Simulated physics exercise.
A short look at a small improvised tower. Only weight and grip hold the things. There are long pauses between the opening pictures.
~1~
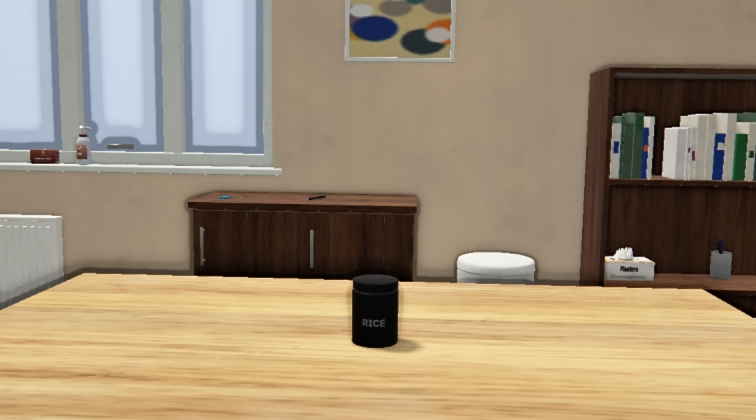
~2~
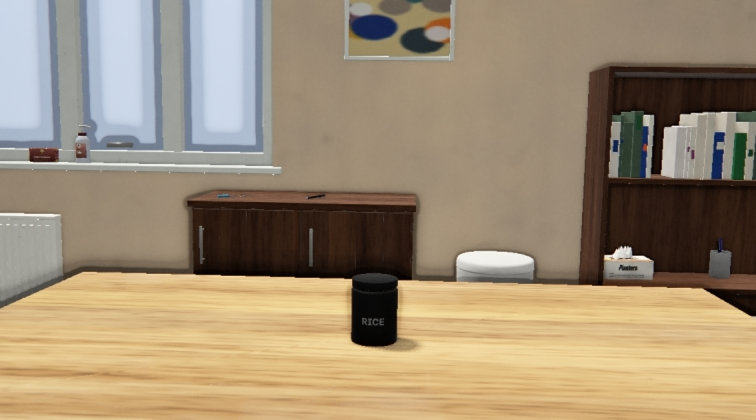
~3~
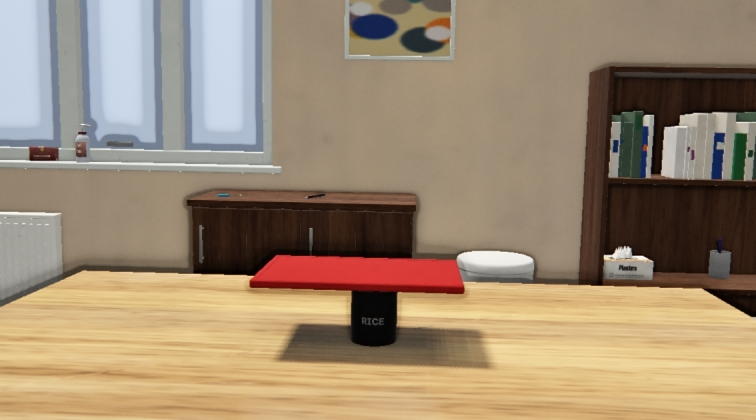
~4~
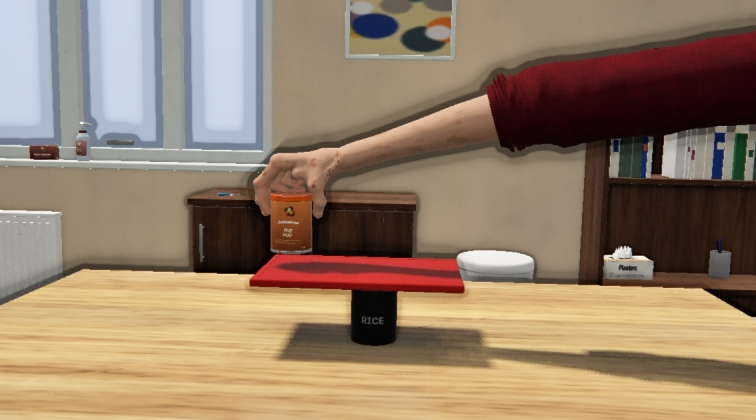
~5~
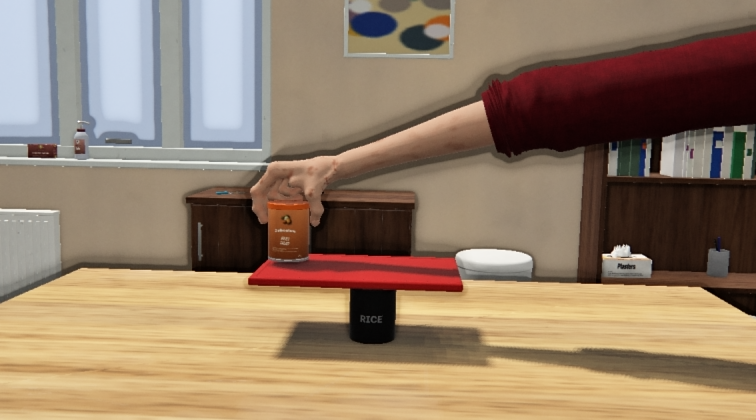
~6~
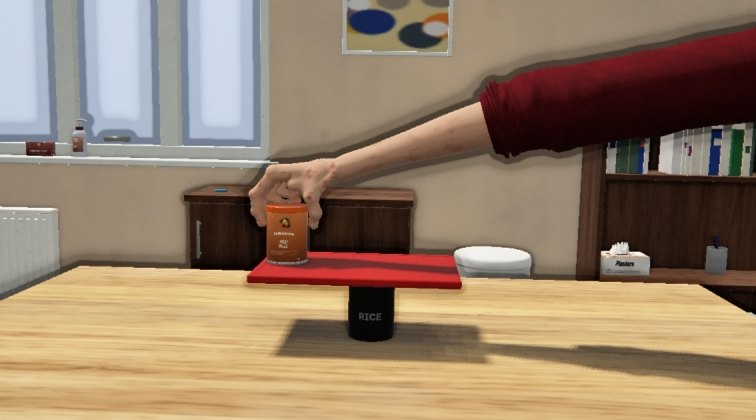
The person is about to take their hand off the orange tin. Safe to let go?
In the end the stack loses its balance.
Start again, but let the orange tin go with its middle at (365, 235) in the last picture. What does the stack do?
Then it stays up.
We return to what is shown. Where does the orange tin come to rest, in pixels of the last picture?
Near (238, 311).
Then, 0.30 s after the last picture, orange tin now fallen; red lid tipped 32° from how it was.
Then, 0.40 s after the last picture, red lid tipped 49° from how it was.
At rest, fallen, orange tin; tipped over in the stack, red lid; black jar in place. Seen from the same camera at the end, orange tin near (238, 311). The stack comes apart.
